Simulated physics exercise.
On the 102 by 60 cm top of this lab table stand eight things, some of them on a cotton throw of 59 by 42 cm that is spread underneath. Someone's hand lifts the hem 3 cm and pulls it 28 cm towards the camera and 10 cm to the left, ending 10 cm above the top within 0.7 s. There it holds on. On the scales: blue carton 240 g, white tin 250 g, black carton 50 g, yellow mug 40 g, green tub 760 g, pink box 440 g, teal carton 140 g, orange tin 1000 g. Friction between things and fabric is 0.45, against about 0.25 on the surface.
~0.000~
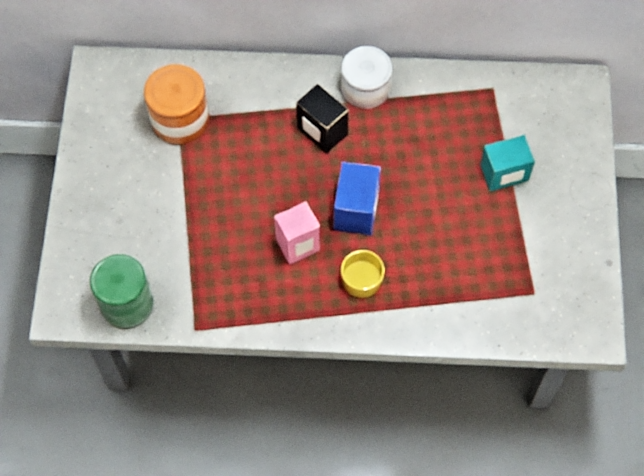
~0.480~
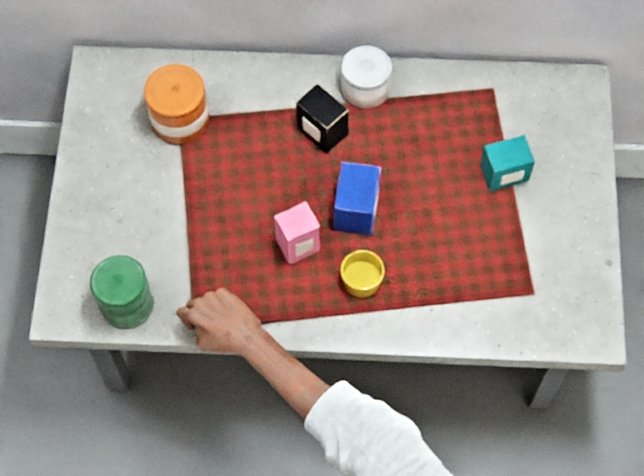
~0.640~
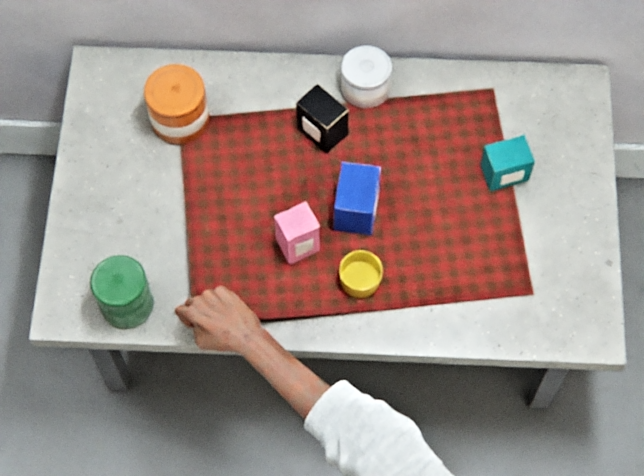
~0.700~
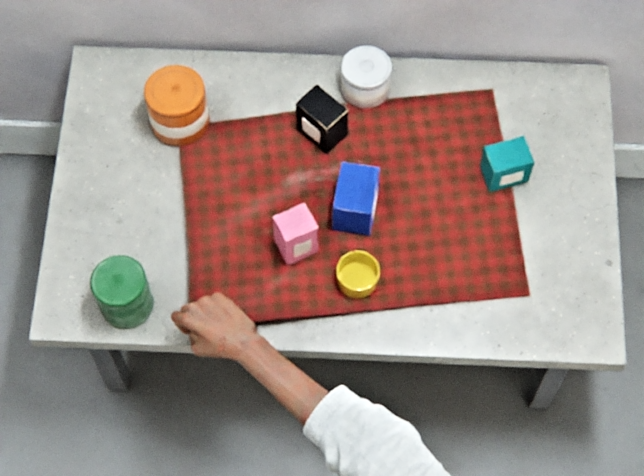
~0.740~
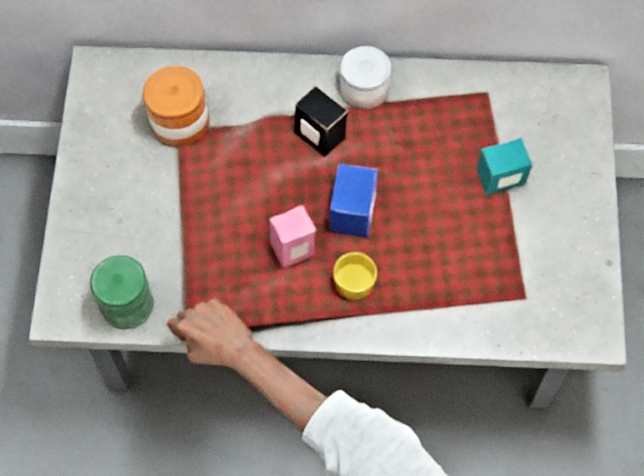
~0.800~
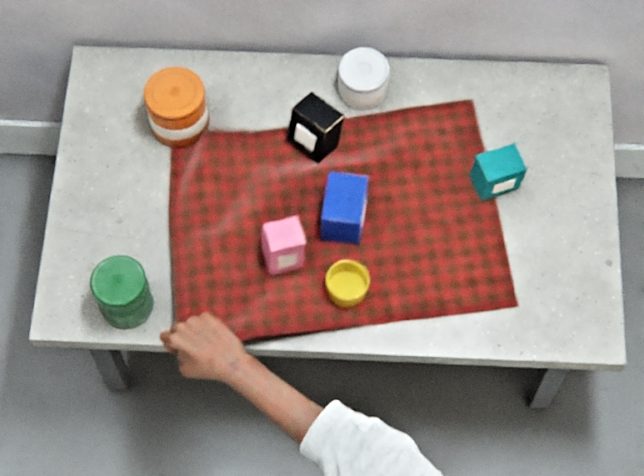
A hand grips the near left corner of a red checked cloth on a table and pulls it slightly toward the viewer and left, carrying the blue, pink, black and teal boxes and yellow cup along with it.
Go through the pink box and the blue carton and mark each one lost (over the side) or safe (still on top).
Marks: Pink box lost, blue carton lost.
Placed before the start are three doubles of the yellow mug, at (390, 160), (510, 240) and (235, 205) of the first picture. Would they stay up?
So it goes: The first one ends up off, the next ends up off, the last ends up off.
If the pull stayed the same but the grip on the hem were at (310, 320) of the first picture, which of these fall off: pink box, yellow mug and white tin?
Note - pink box: Off the top; yellow mug: Off the top; white tin: Still on top.
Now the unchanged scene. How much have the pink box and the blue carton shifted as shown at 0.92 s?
Pink box 10 cm, blue carton 10 cm.
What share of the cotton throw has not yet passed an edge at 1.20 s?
I'd say close to 60 per cent of it.
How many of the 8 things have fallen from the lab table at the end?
The count is 3.
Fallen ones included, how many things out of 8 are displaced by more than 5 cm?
Count recorded: 5.
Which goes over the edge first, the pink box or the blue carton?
The pink one leads the way.
At 0.9 s, 90 % of the cotton throw is still over the top; pink box 11 cm off its start, blue carton 10 cm off its start, yellow mug 10 cm off its start.
At 1.1 s, 75 % of the cotton throw is still over the top; pink box 22 cm off its start, blue carton 20 cm off its start, yellow mug 18 cm off its start.
At 1.2 s, 60 % of the cotton throw is still over the top; pink box 31 cm off its start at (190, 373), blue carton 29 cm off its start at (249, 309), yellow mug 27 cm off its start at (268, 403).
At 1.3 s, 25 % of the cotton throw is still over the top; blue carton 41 cm off its start, pink box over the edge, yellow mug over the edge.
At 2.9 s, 0 % of the cotton throw is still over the top; blue carton over the edge, pink box over the edge, yellow mug over the edge, black carton on its side, 23 cm off its start at (224, 195).
